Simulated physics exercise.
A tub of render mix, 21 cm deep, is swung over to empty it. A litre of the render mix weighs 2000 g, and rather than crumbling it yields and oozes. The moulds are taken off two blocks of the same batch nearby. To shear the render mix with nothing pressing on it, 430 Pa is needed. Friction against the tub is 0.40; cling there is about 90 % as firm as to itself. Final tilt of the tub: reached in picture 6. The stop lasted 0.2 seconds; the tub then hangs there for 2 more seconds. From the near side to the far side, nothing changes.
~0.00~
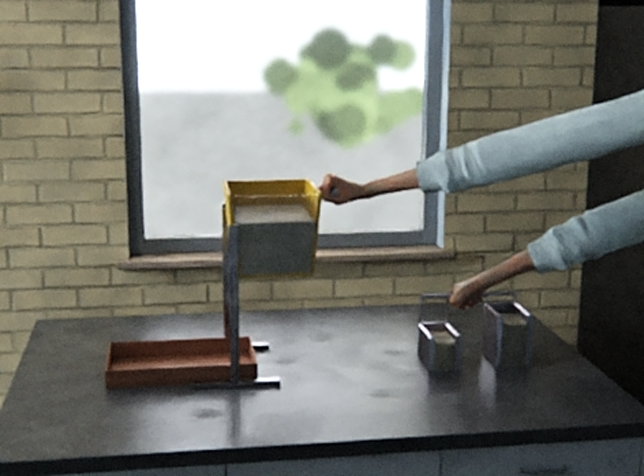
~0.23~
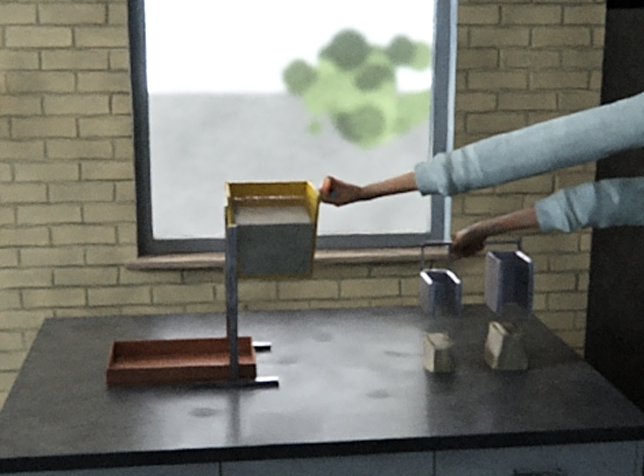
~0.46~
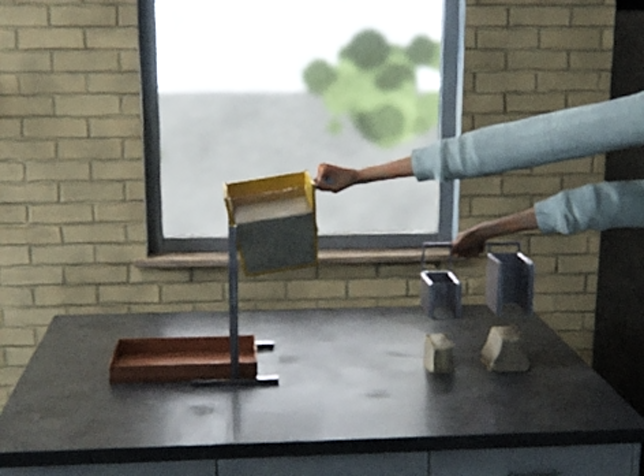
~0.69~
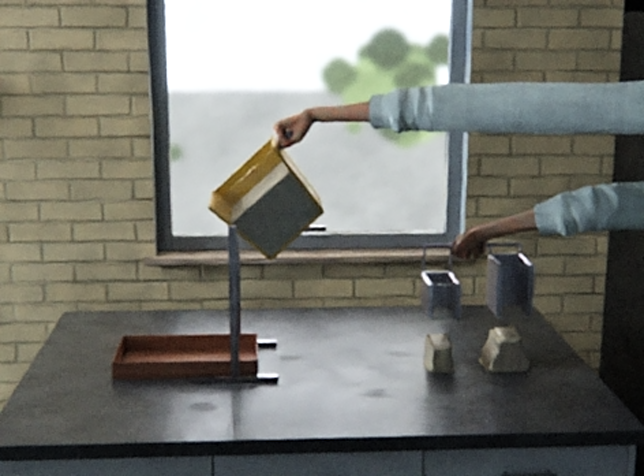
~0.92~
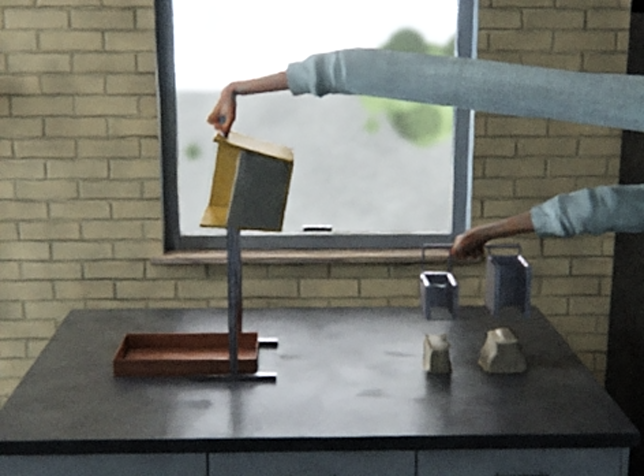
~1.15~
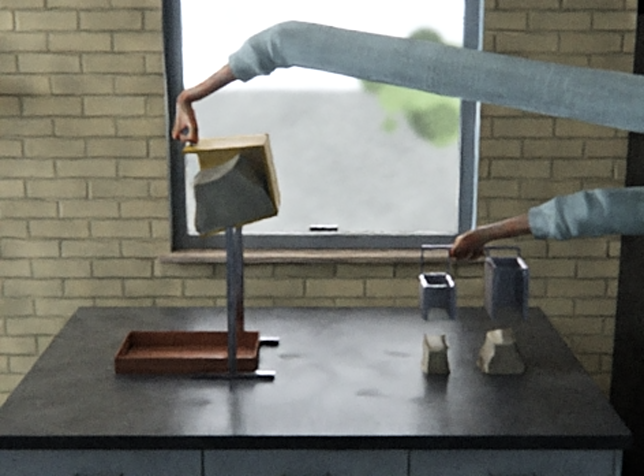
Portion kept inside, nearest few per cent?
Near 36 %.
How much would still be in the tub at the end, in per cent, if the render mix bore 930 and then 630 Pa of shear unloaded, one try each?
You'd see 45 percent the first time and 40 percent the second.
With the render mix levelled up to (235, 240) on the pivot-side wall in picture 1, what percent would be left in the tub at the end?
I'd say close to 55 % stays in the tub.
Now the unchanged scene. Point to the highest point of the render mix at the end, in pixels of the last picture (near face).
Looking at the last picture, I'd put it at about (264, 202).
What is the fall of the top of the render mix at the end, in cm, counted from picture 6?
The top ends up some 9 cm below its level in the last picture.
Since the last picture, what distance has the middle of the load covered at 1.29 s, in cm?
It has moved close to 8 cm.
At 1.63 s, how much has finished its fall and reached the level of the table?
I reckon around 55 % of it.
After 1.29 s, the tub is at 101 degrees and holds 62 %.
After 1.46 s, the tub is at 101 degrees and holds 40 %.
After 1.63 s, the tub is at 101 degrees and holds 36 %.
After 1.80 s, the tub is at 101 degrees and holds 36 %.
After 3.15 s, at the end, the tub is at 101 degrees and holds 36 %.
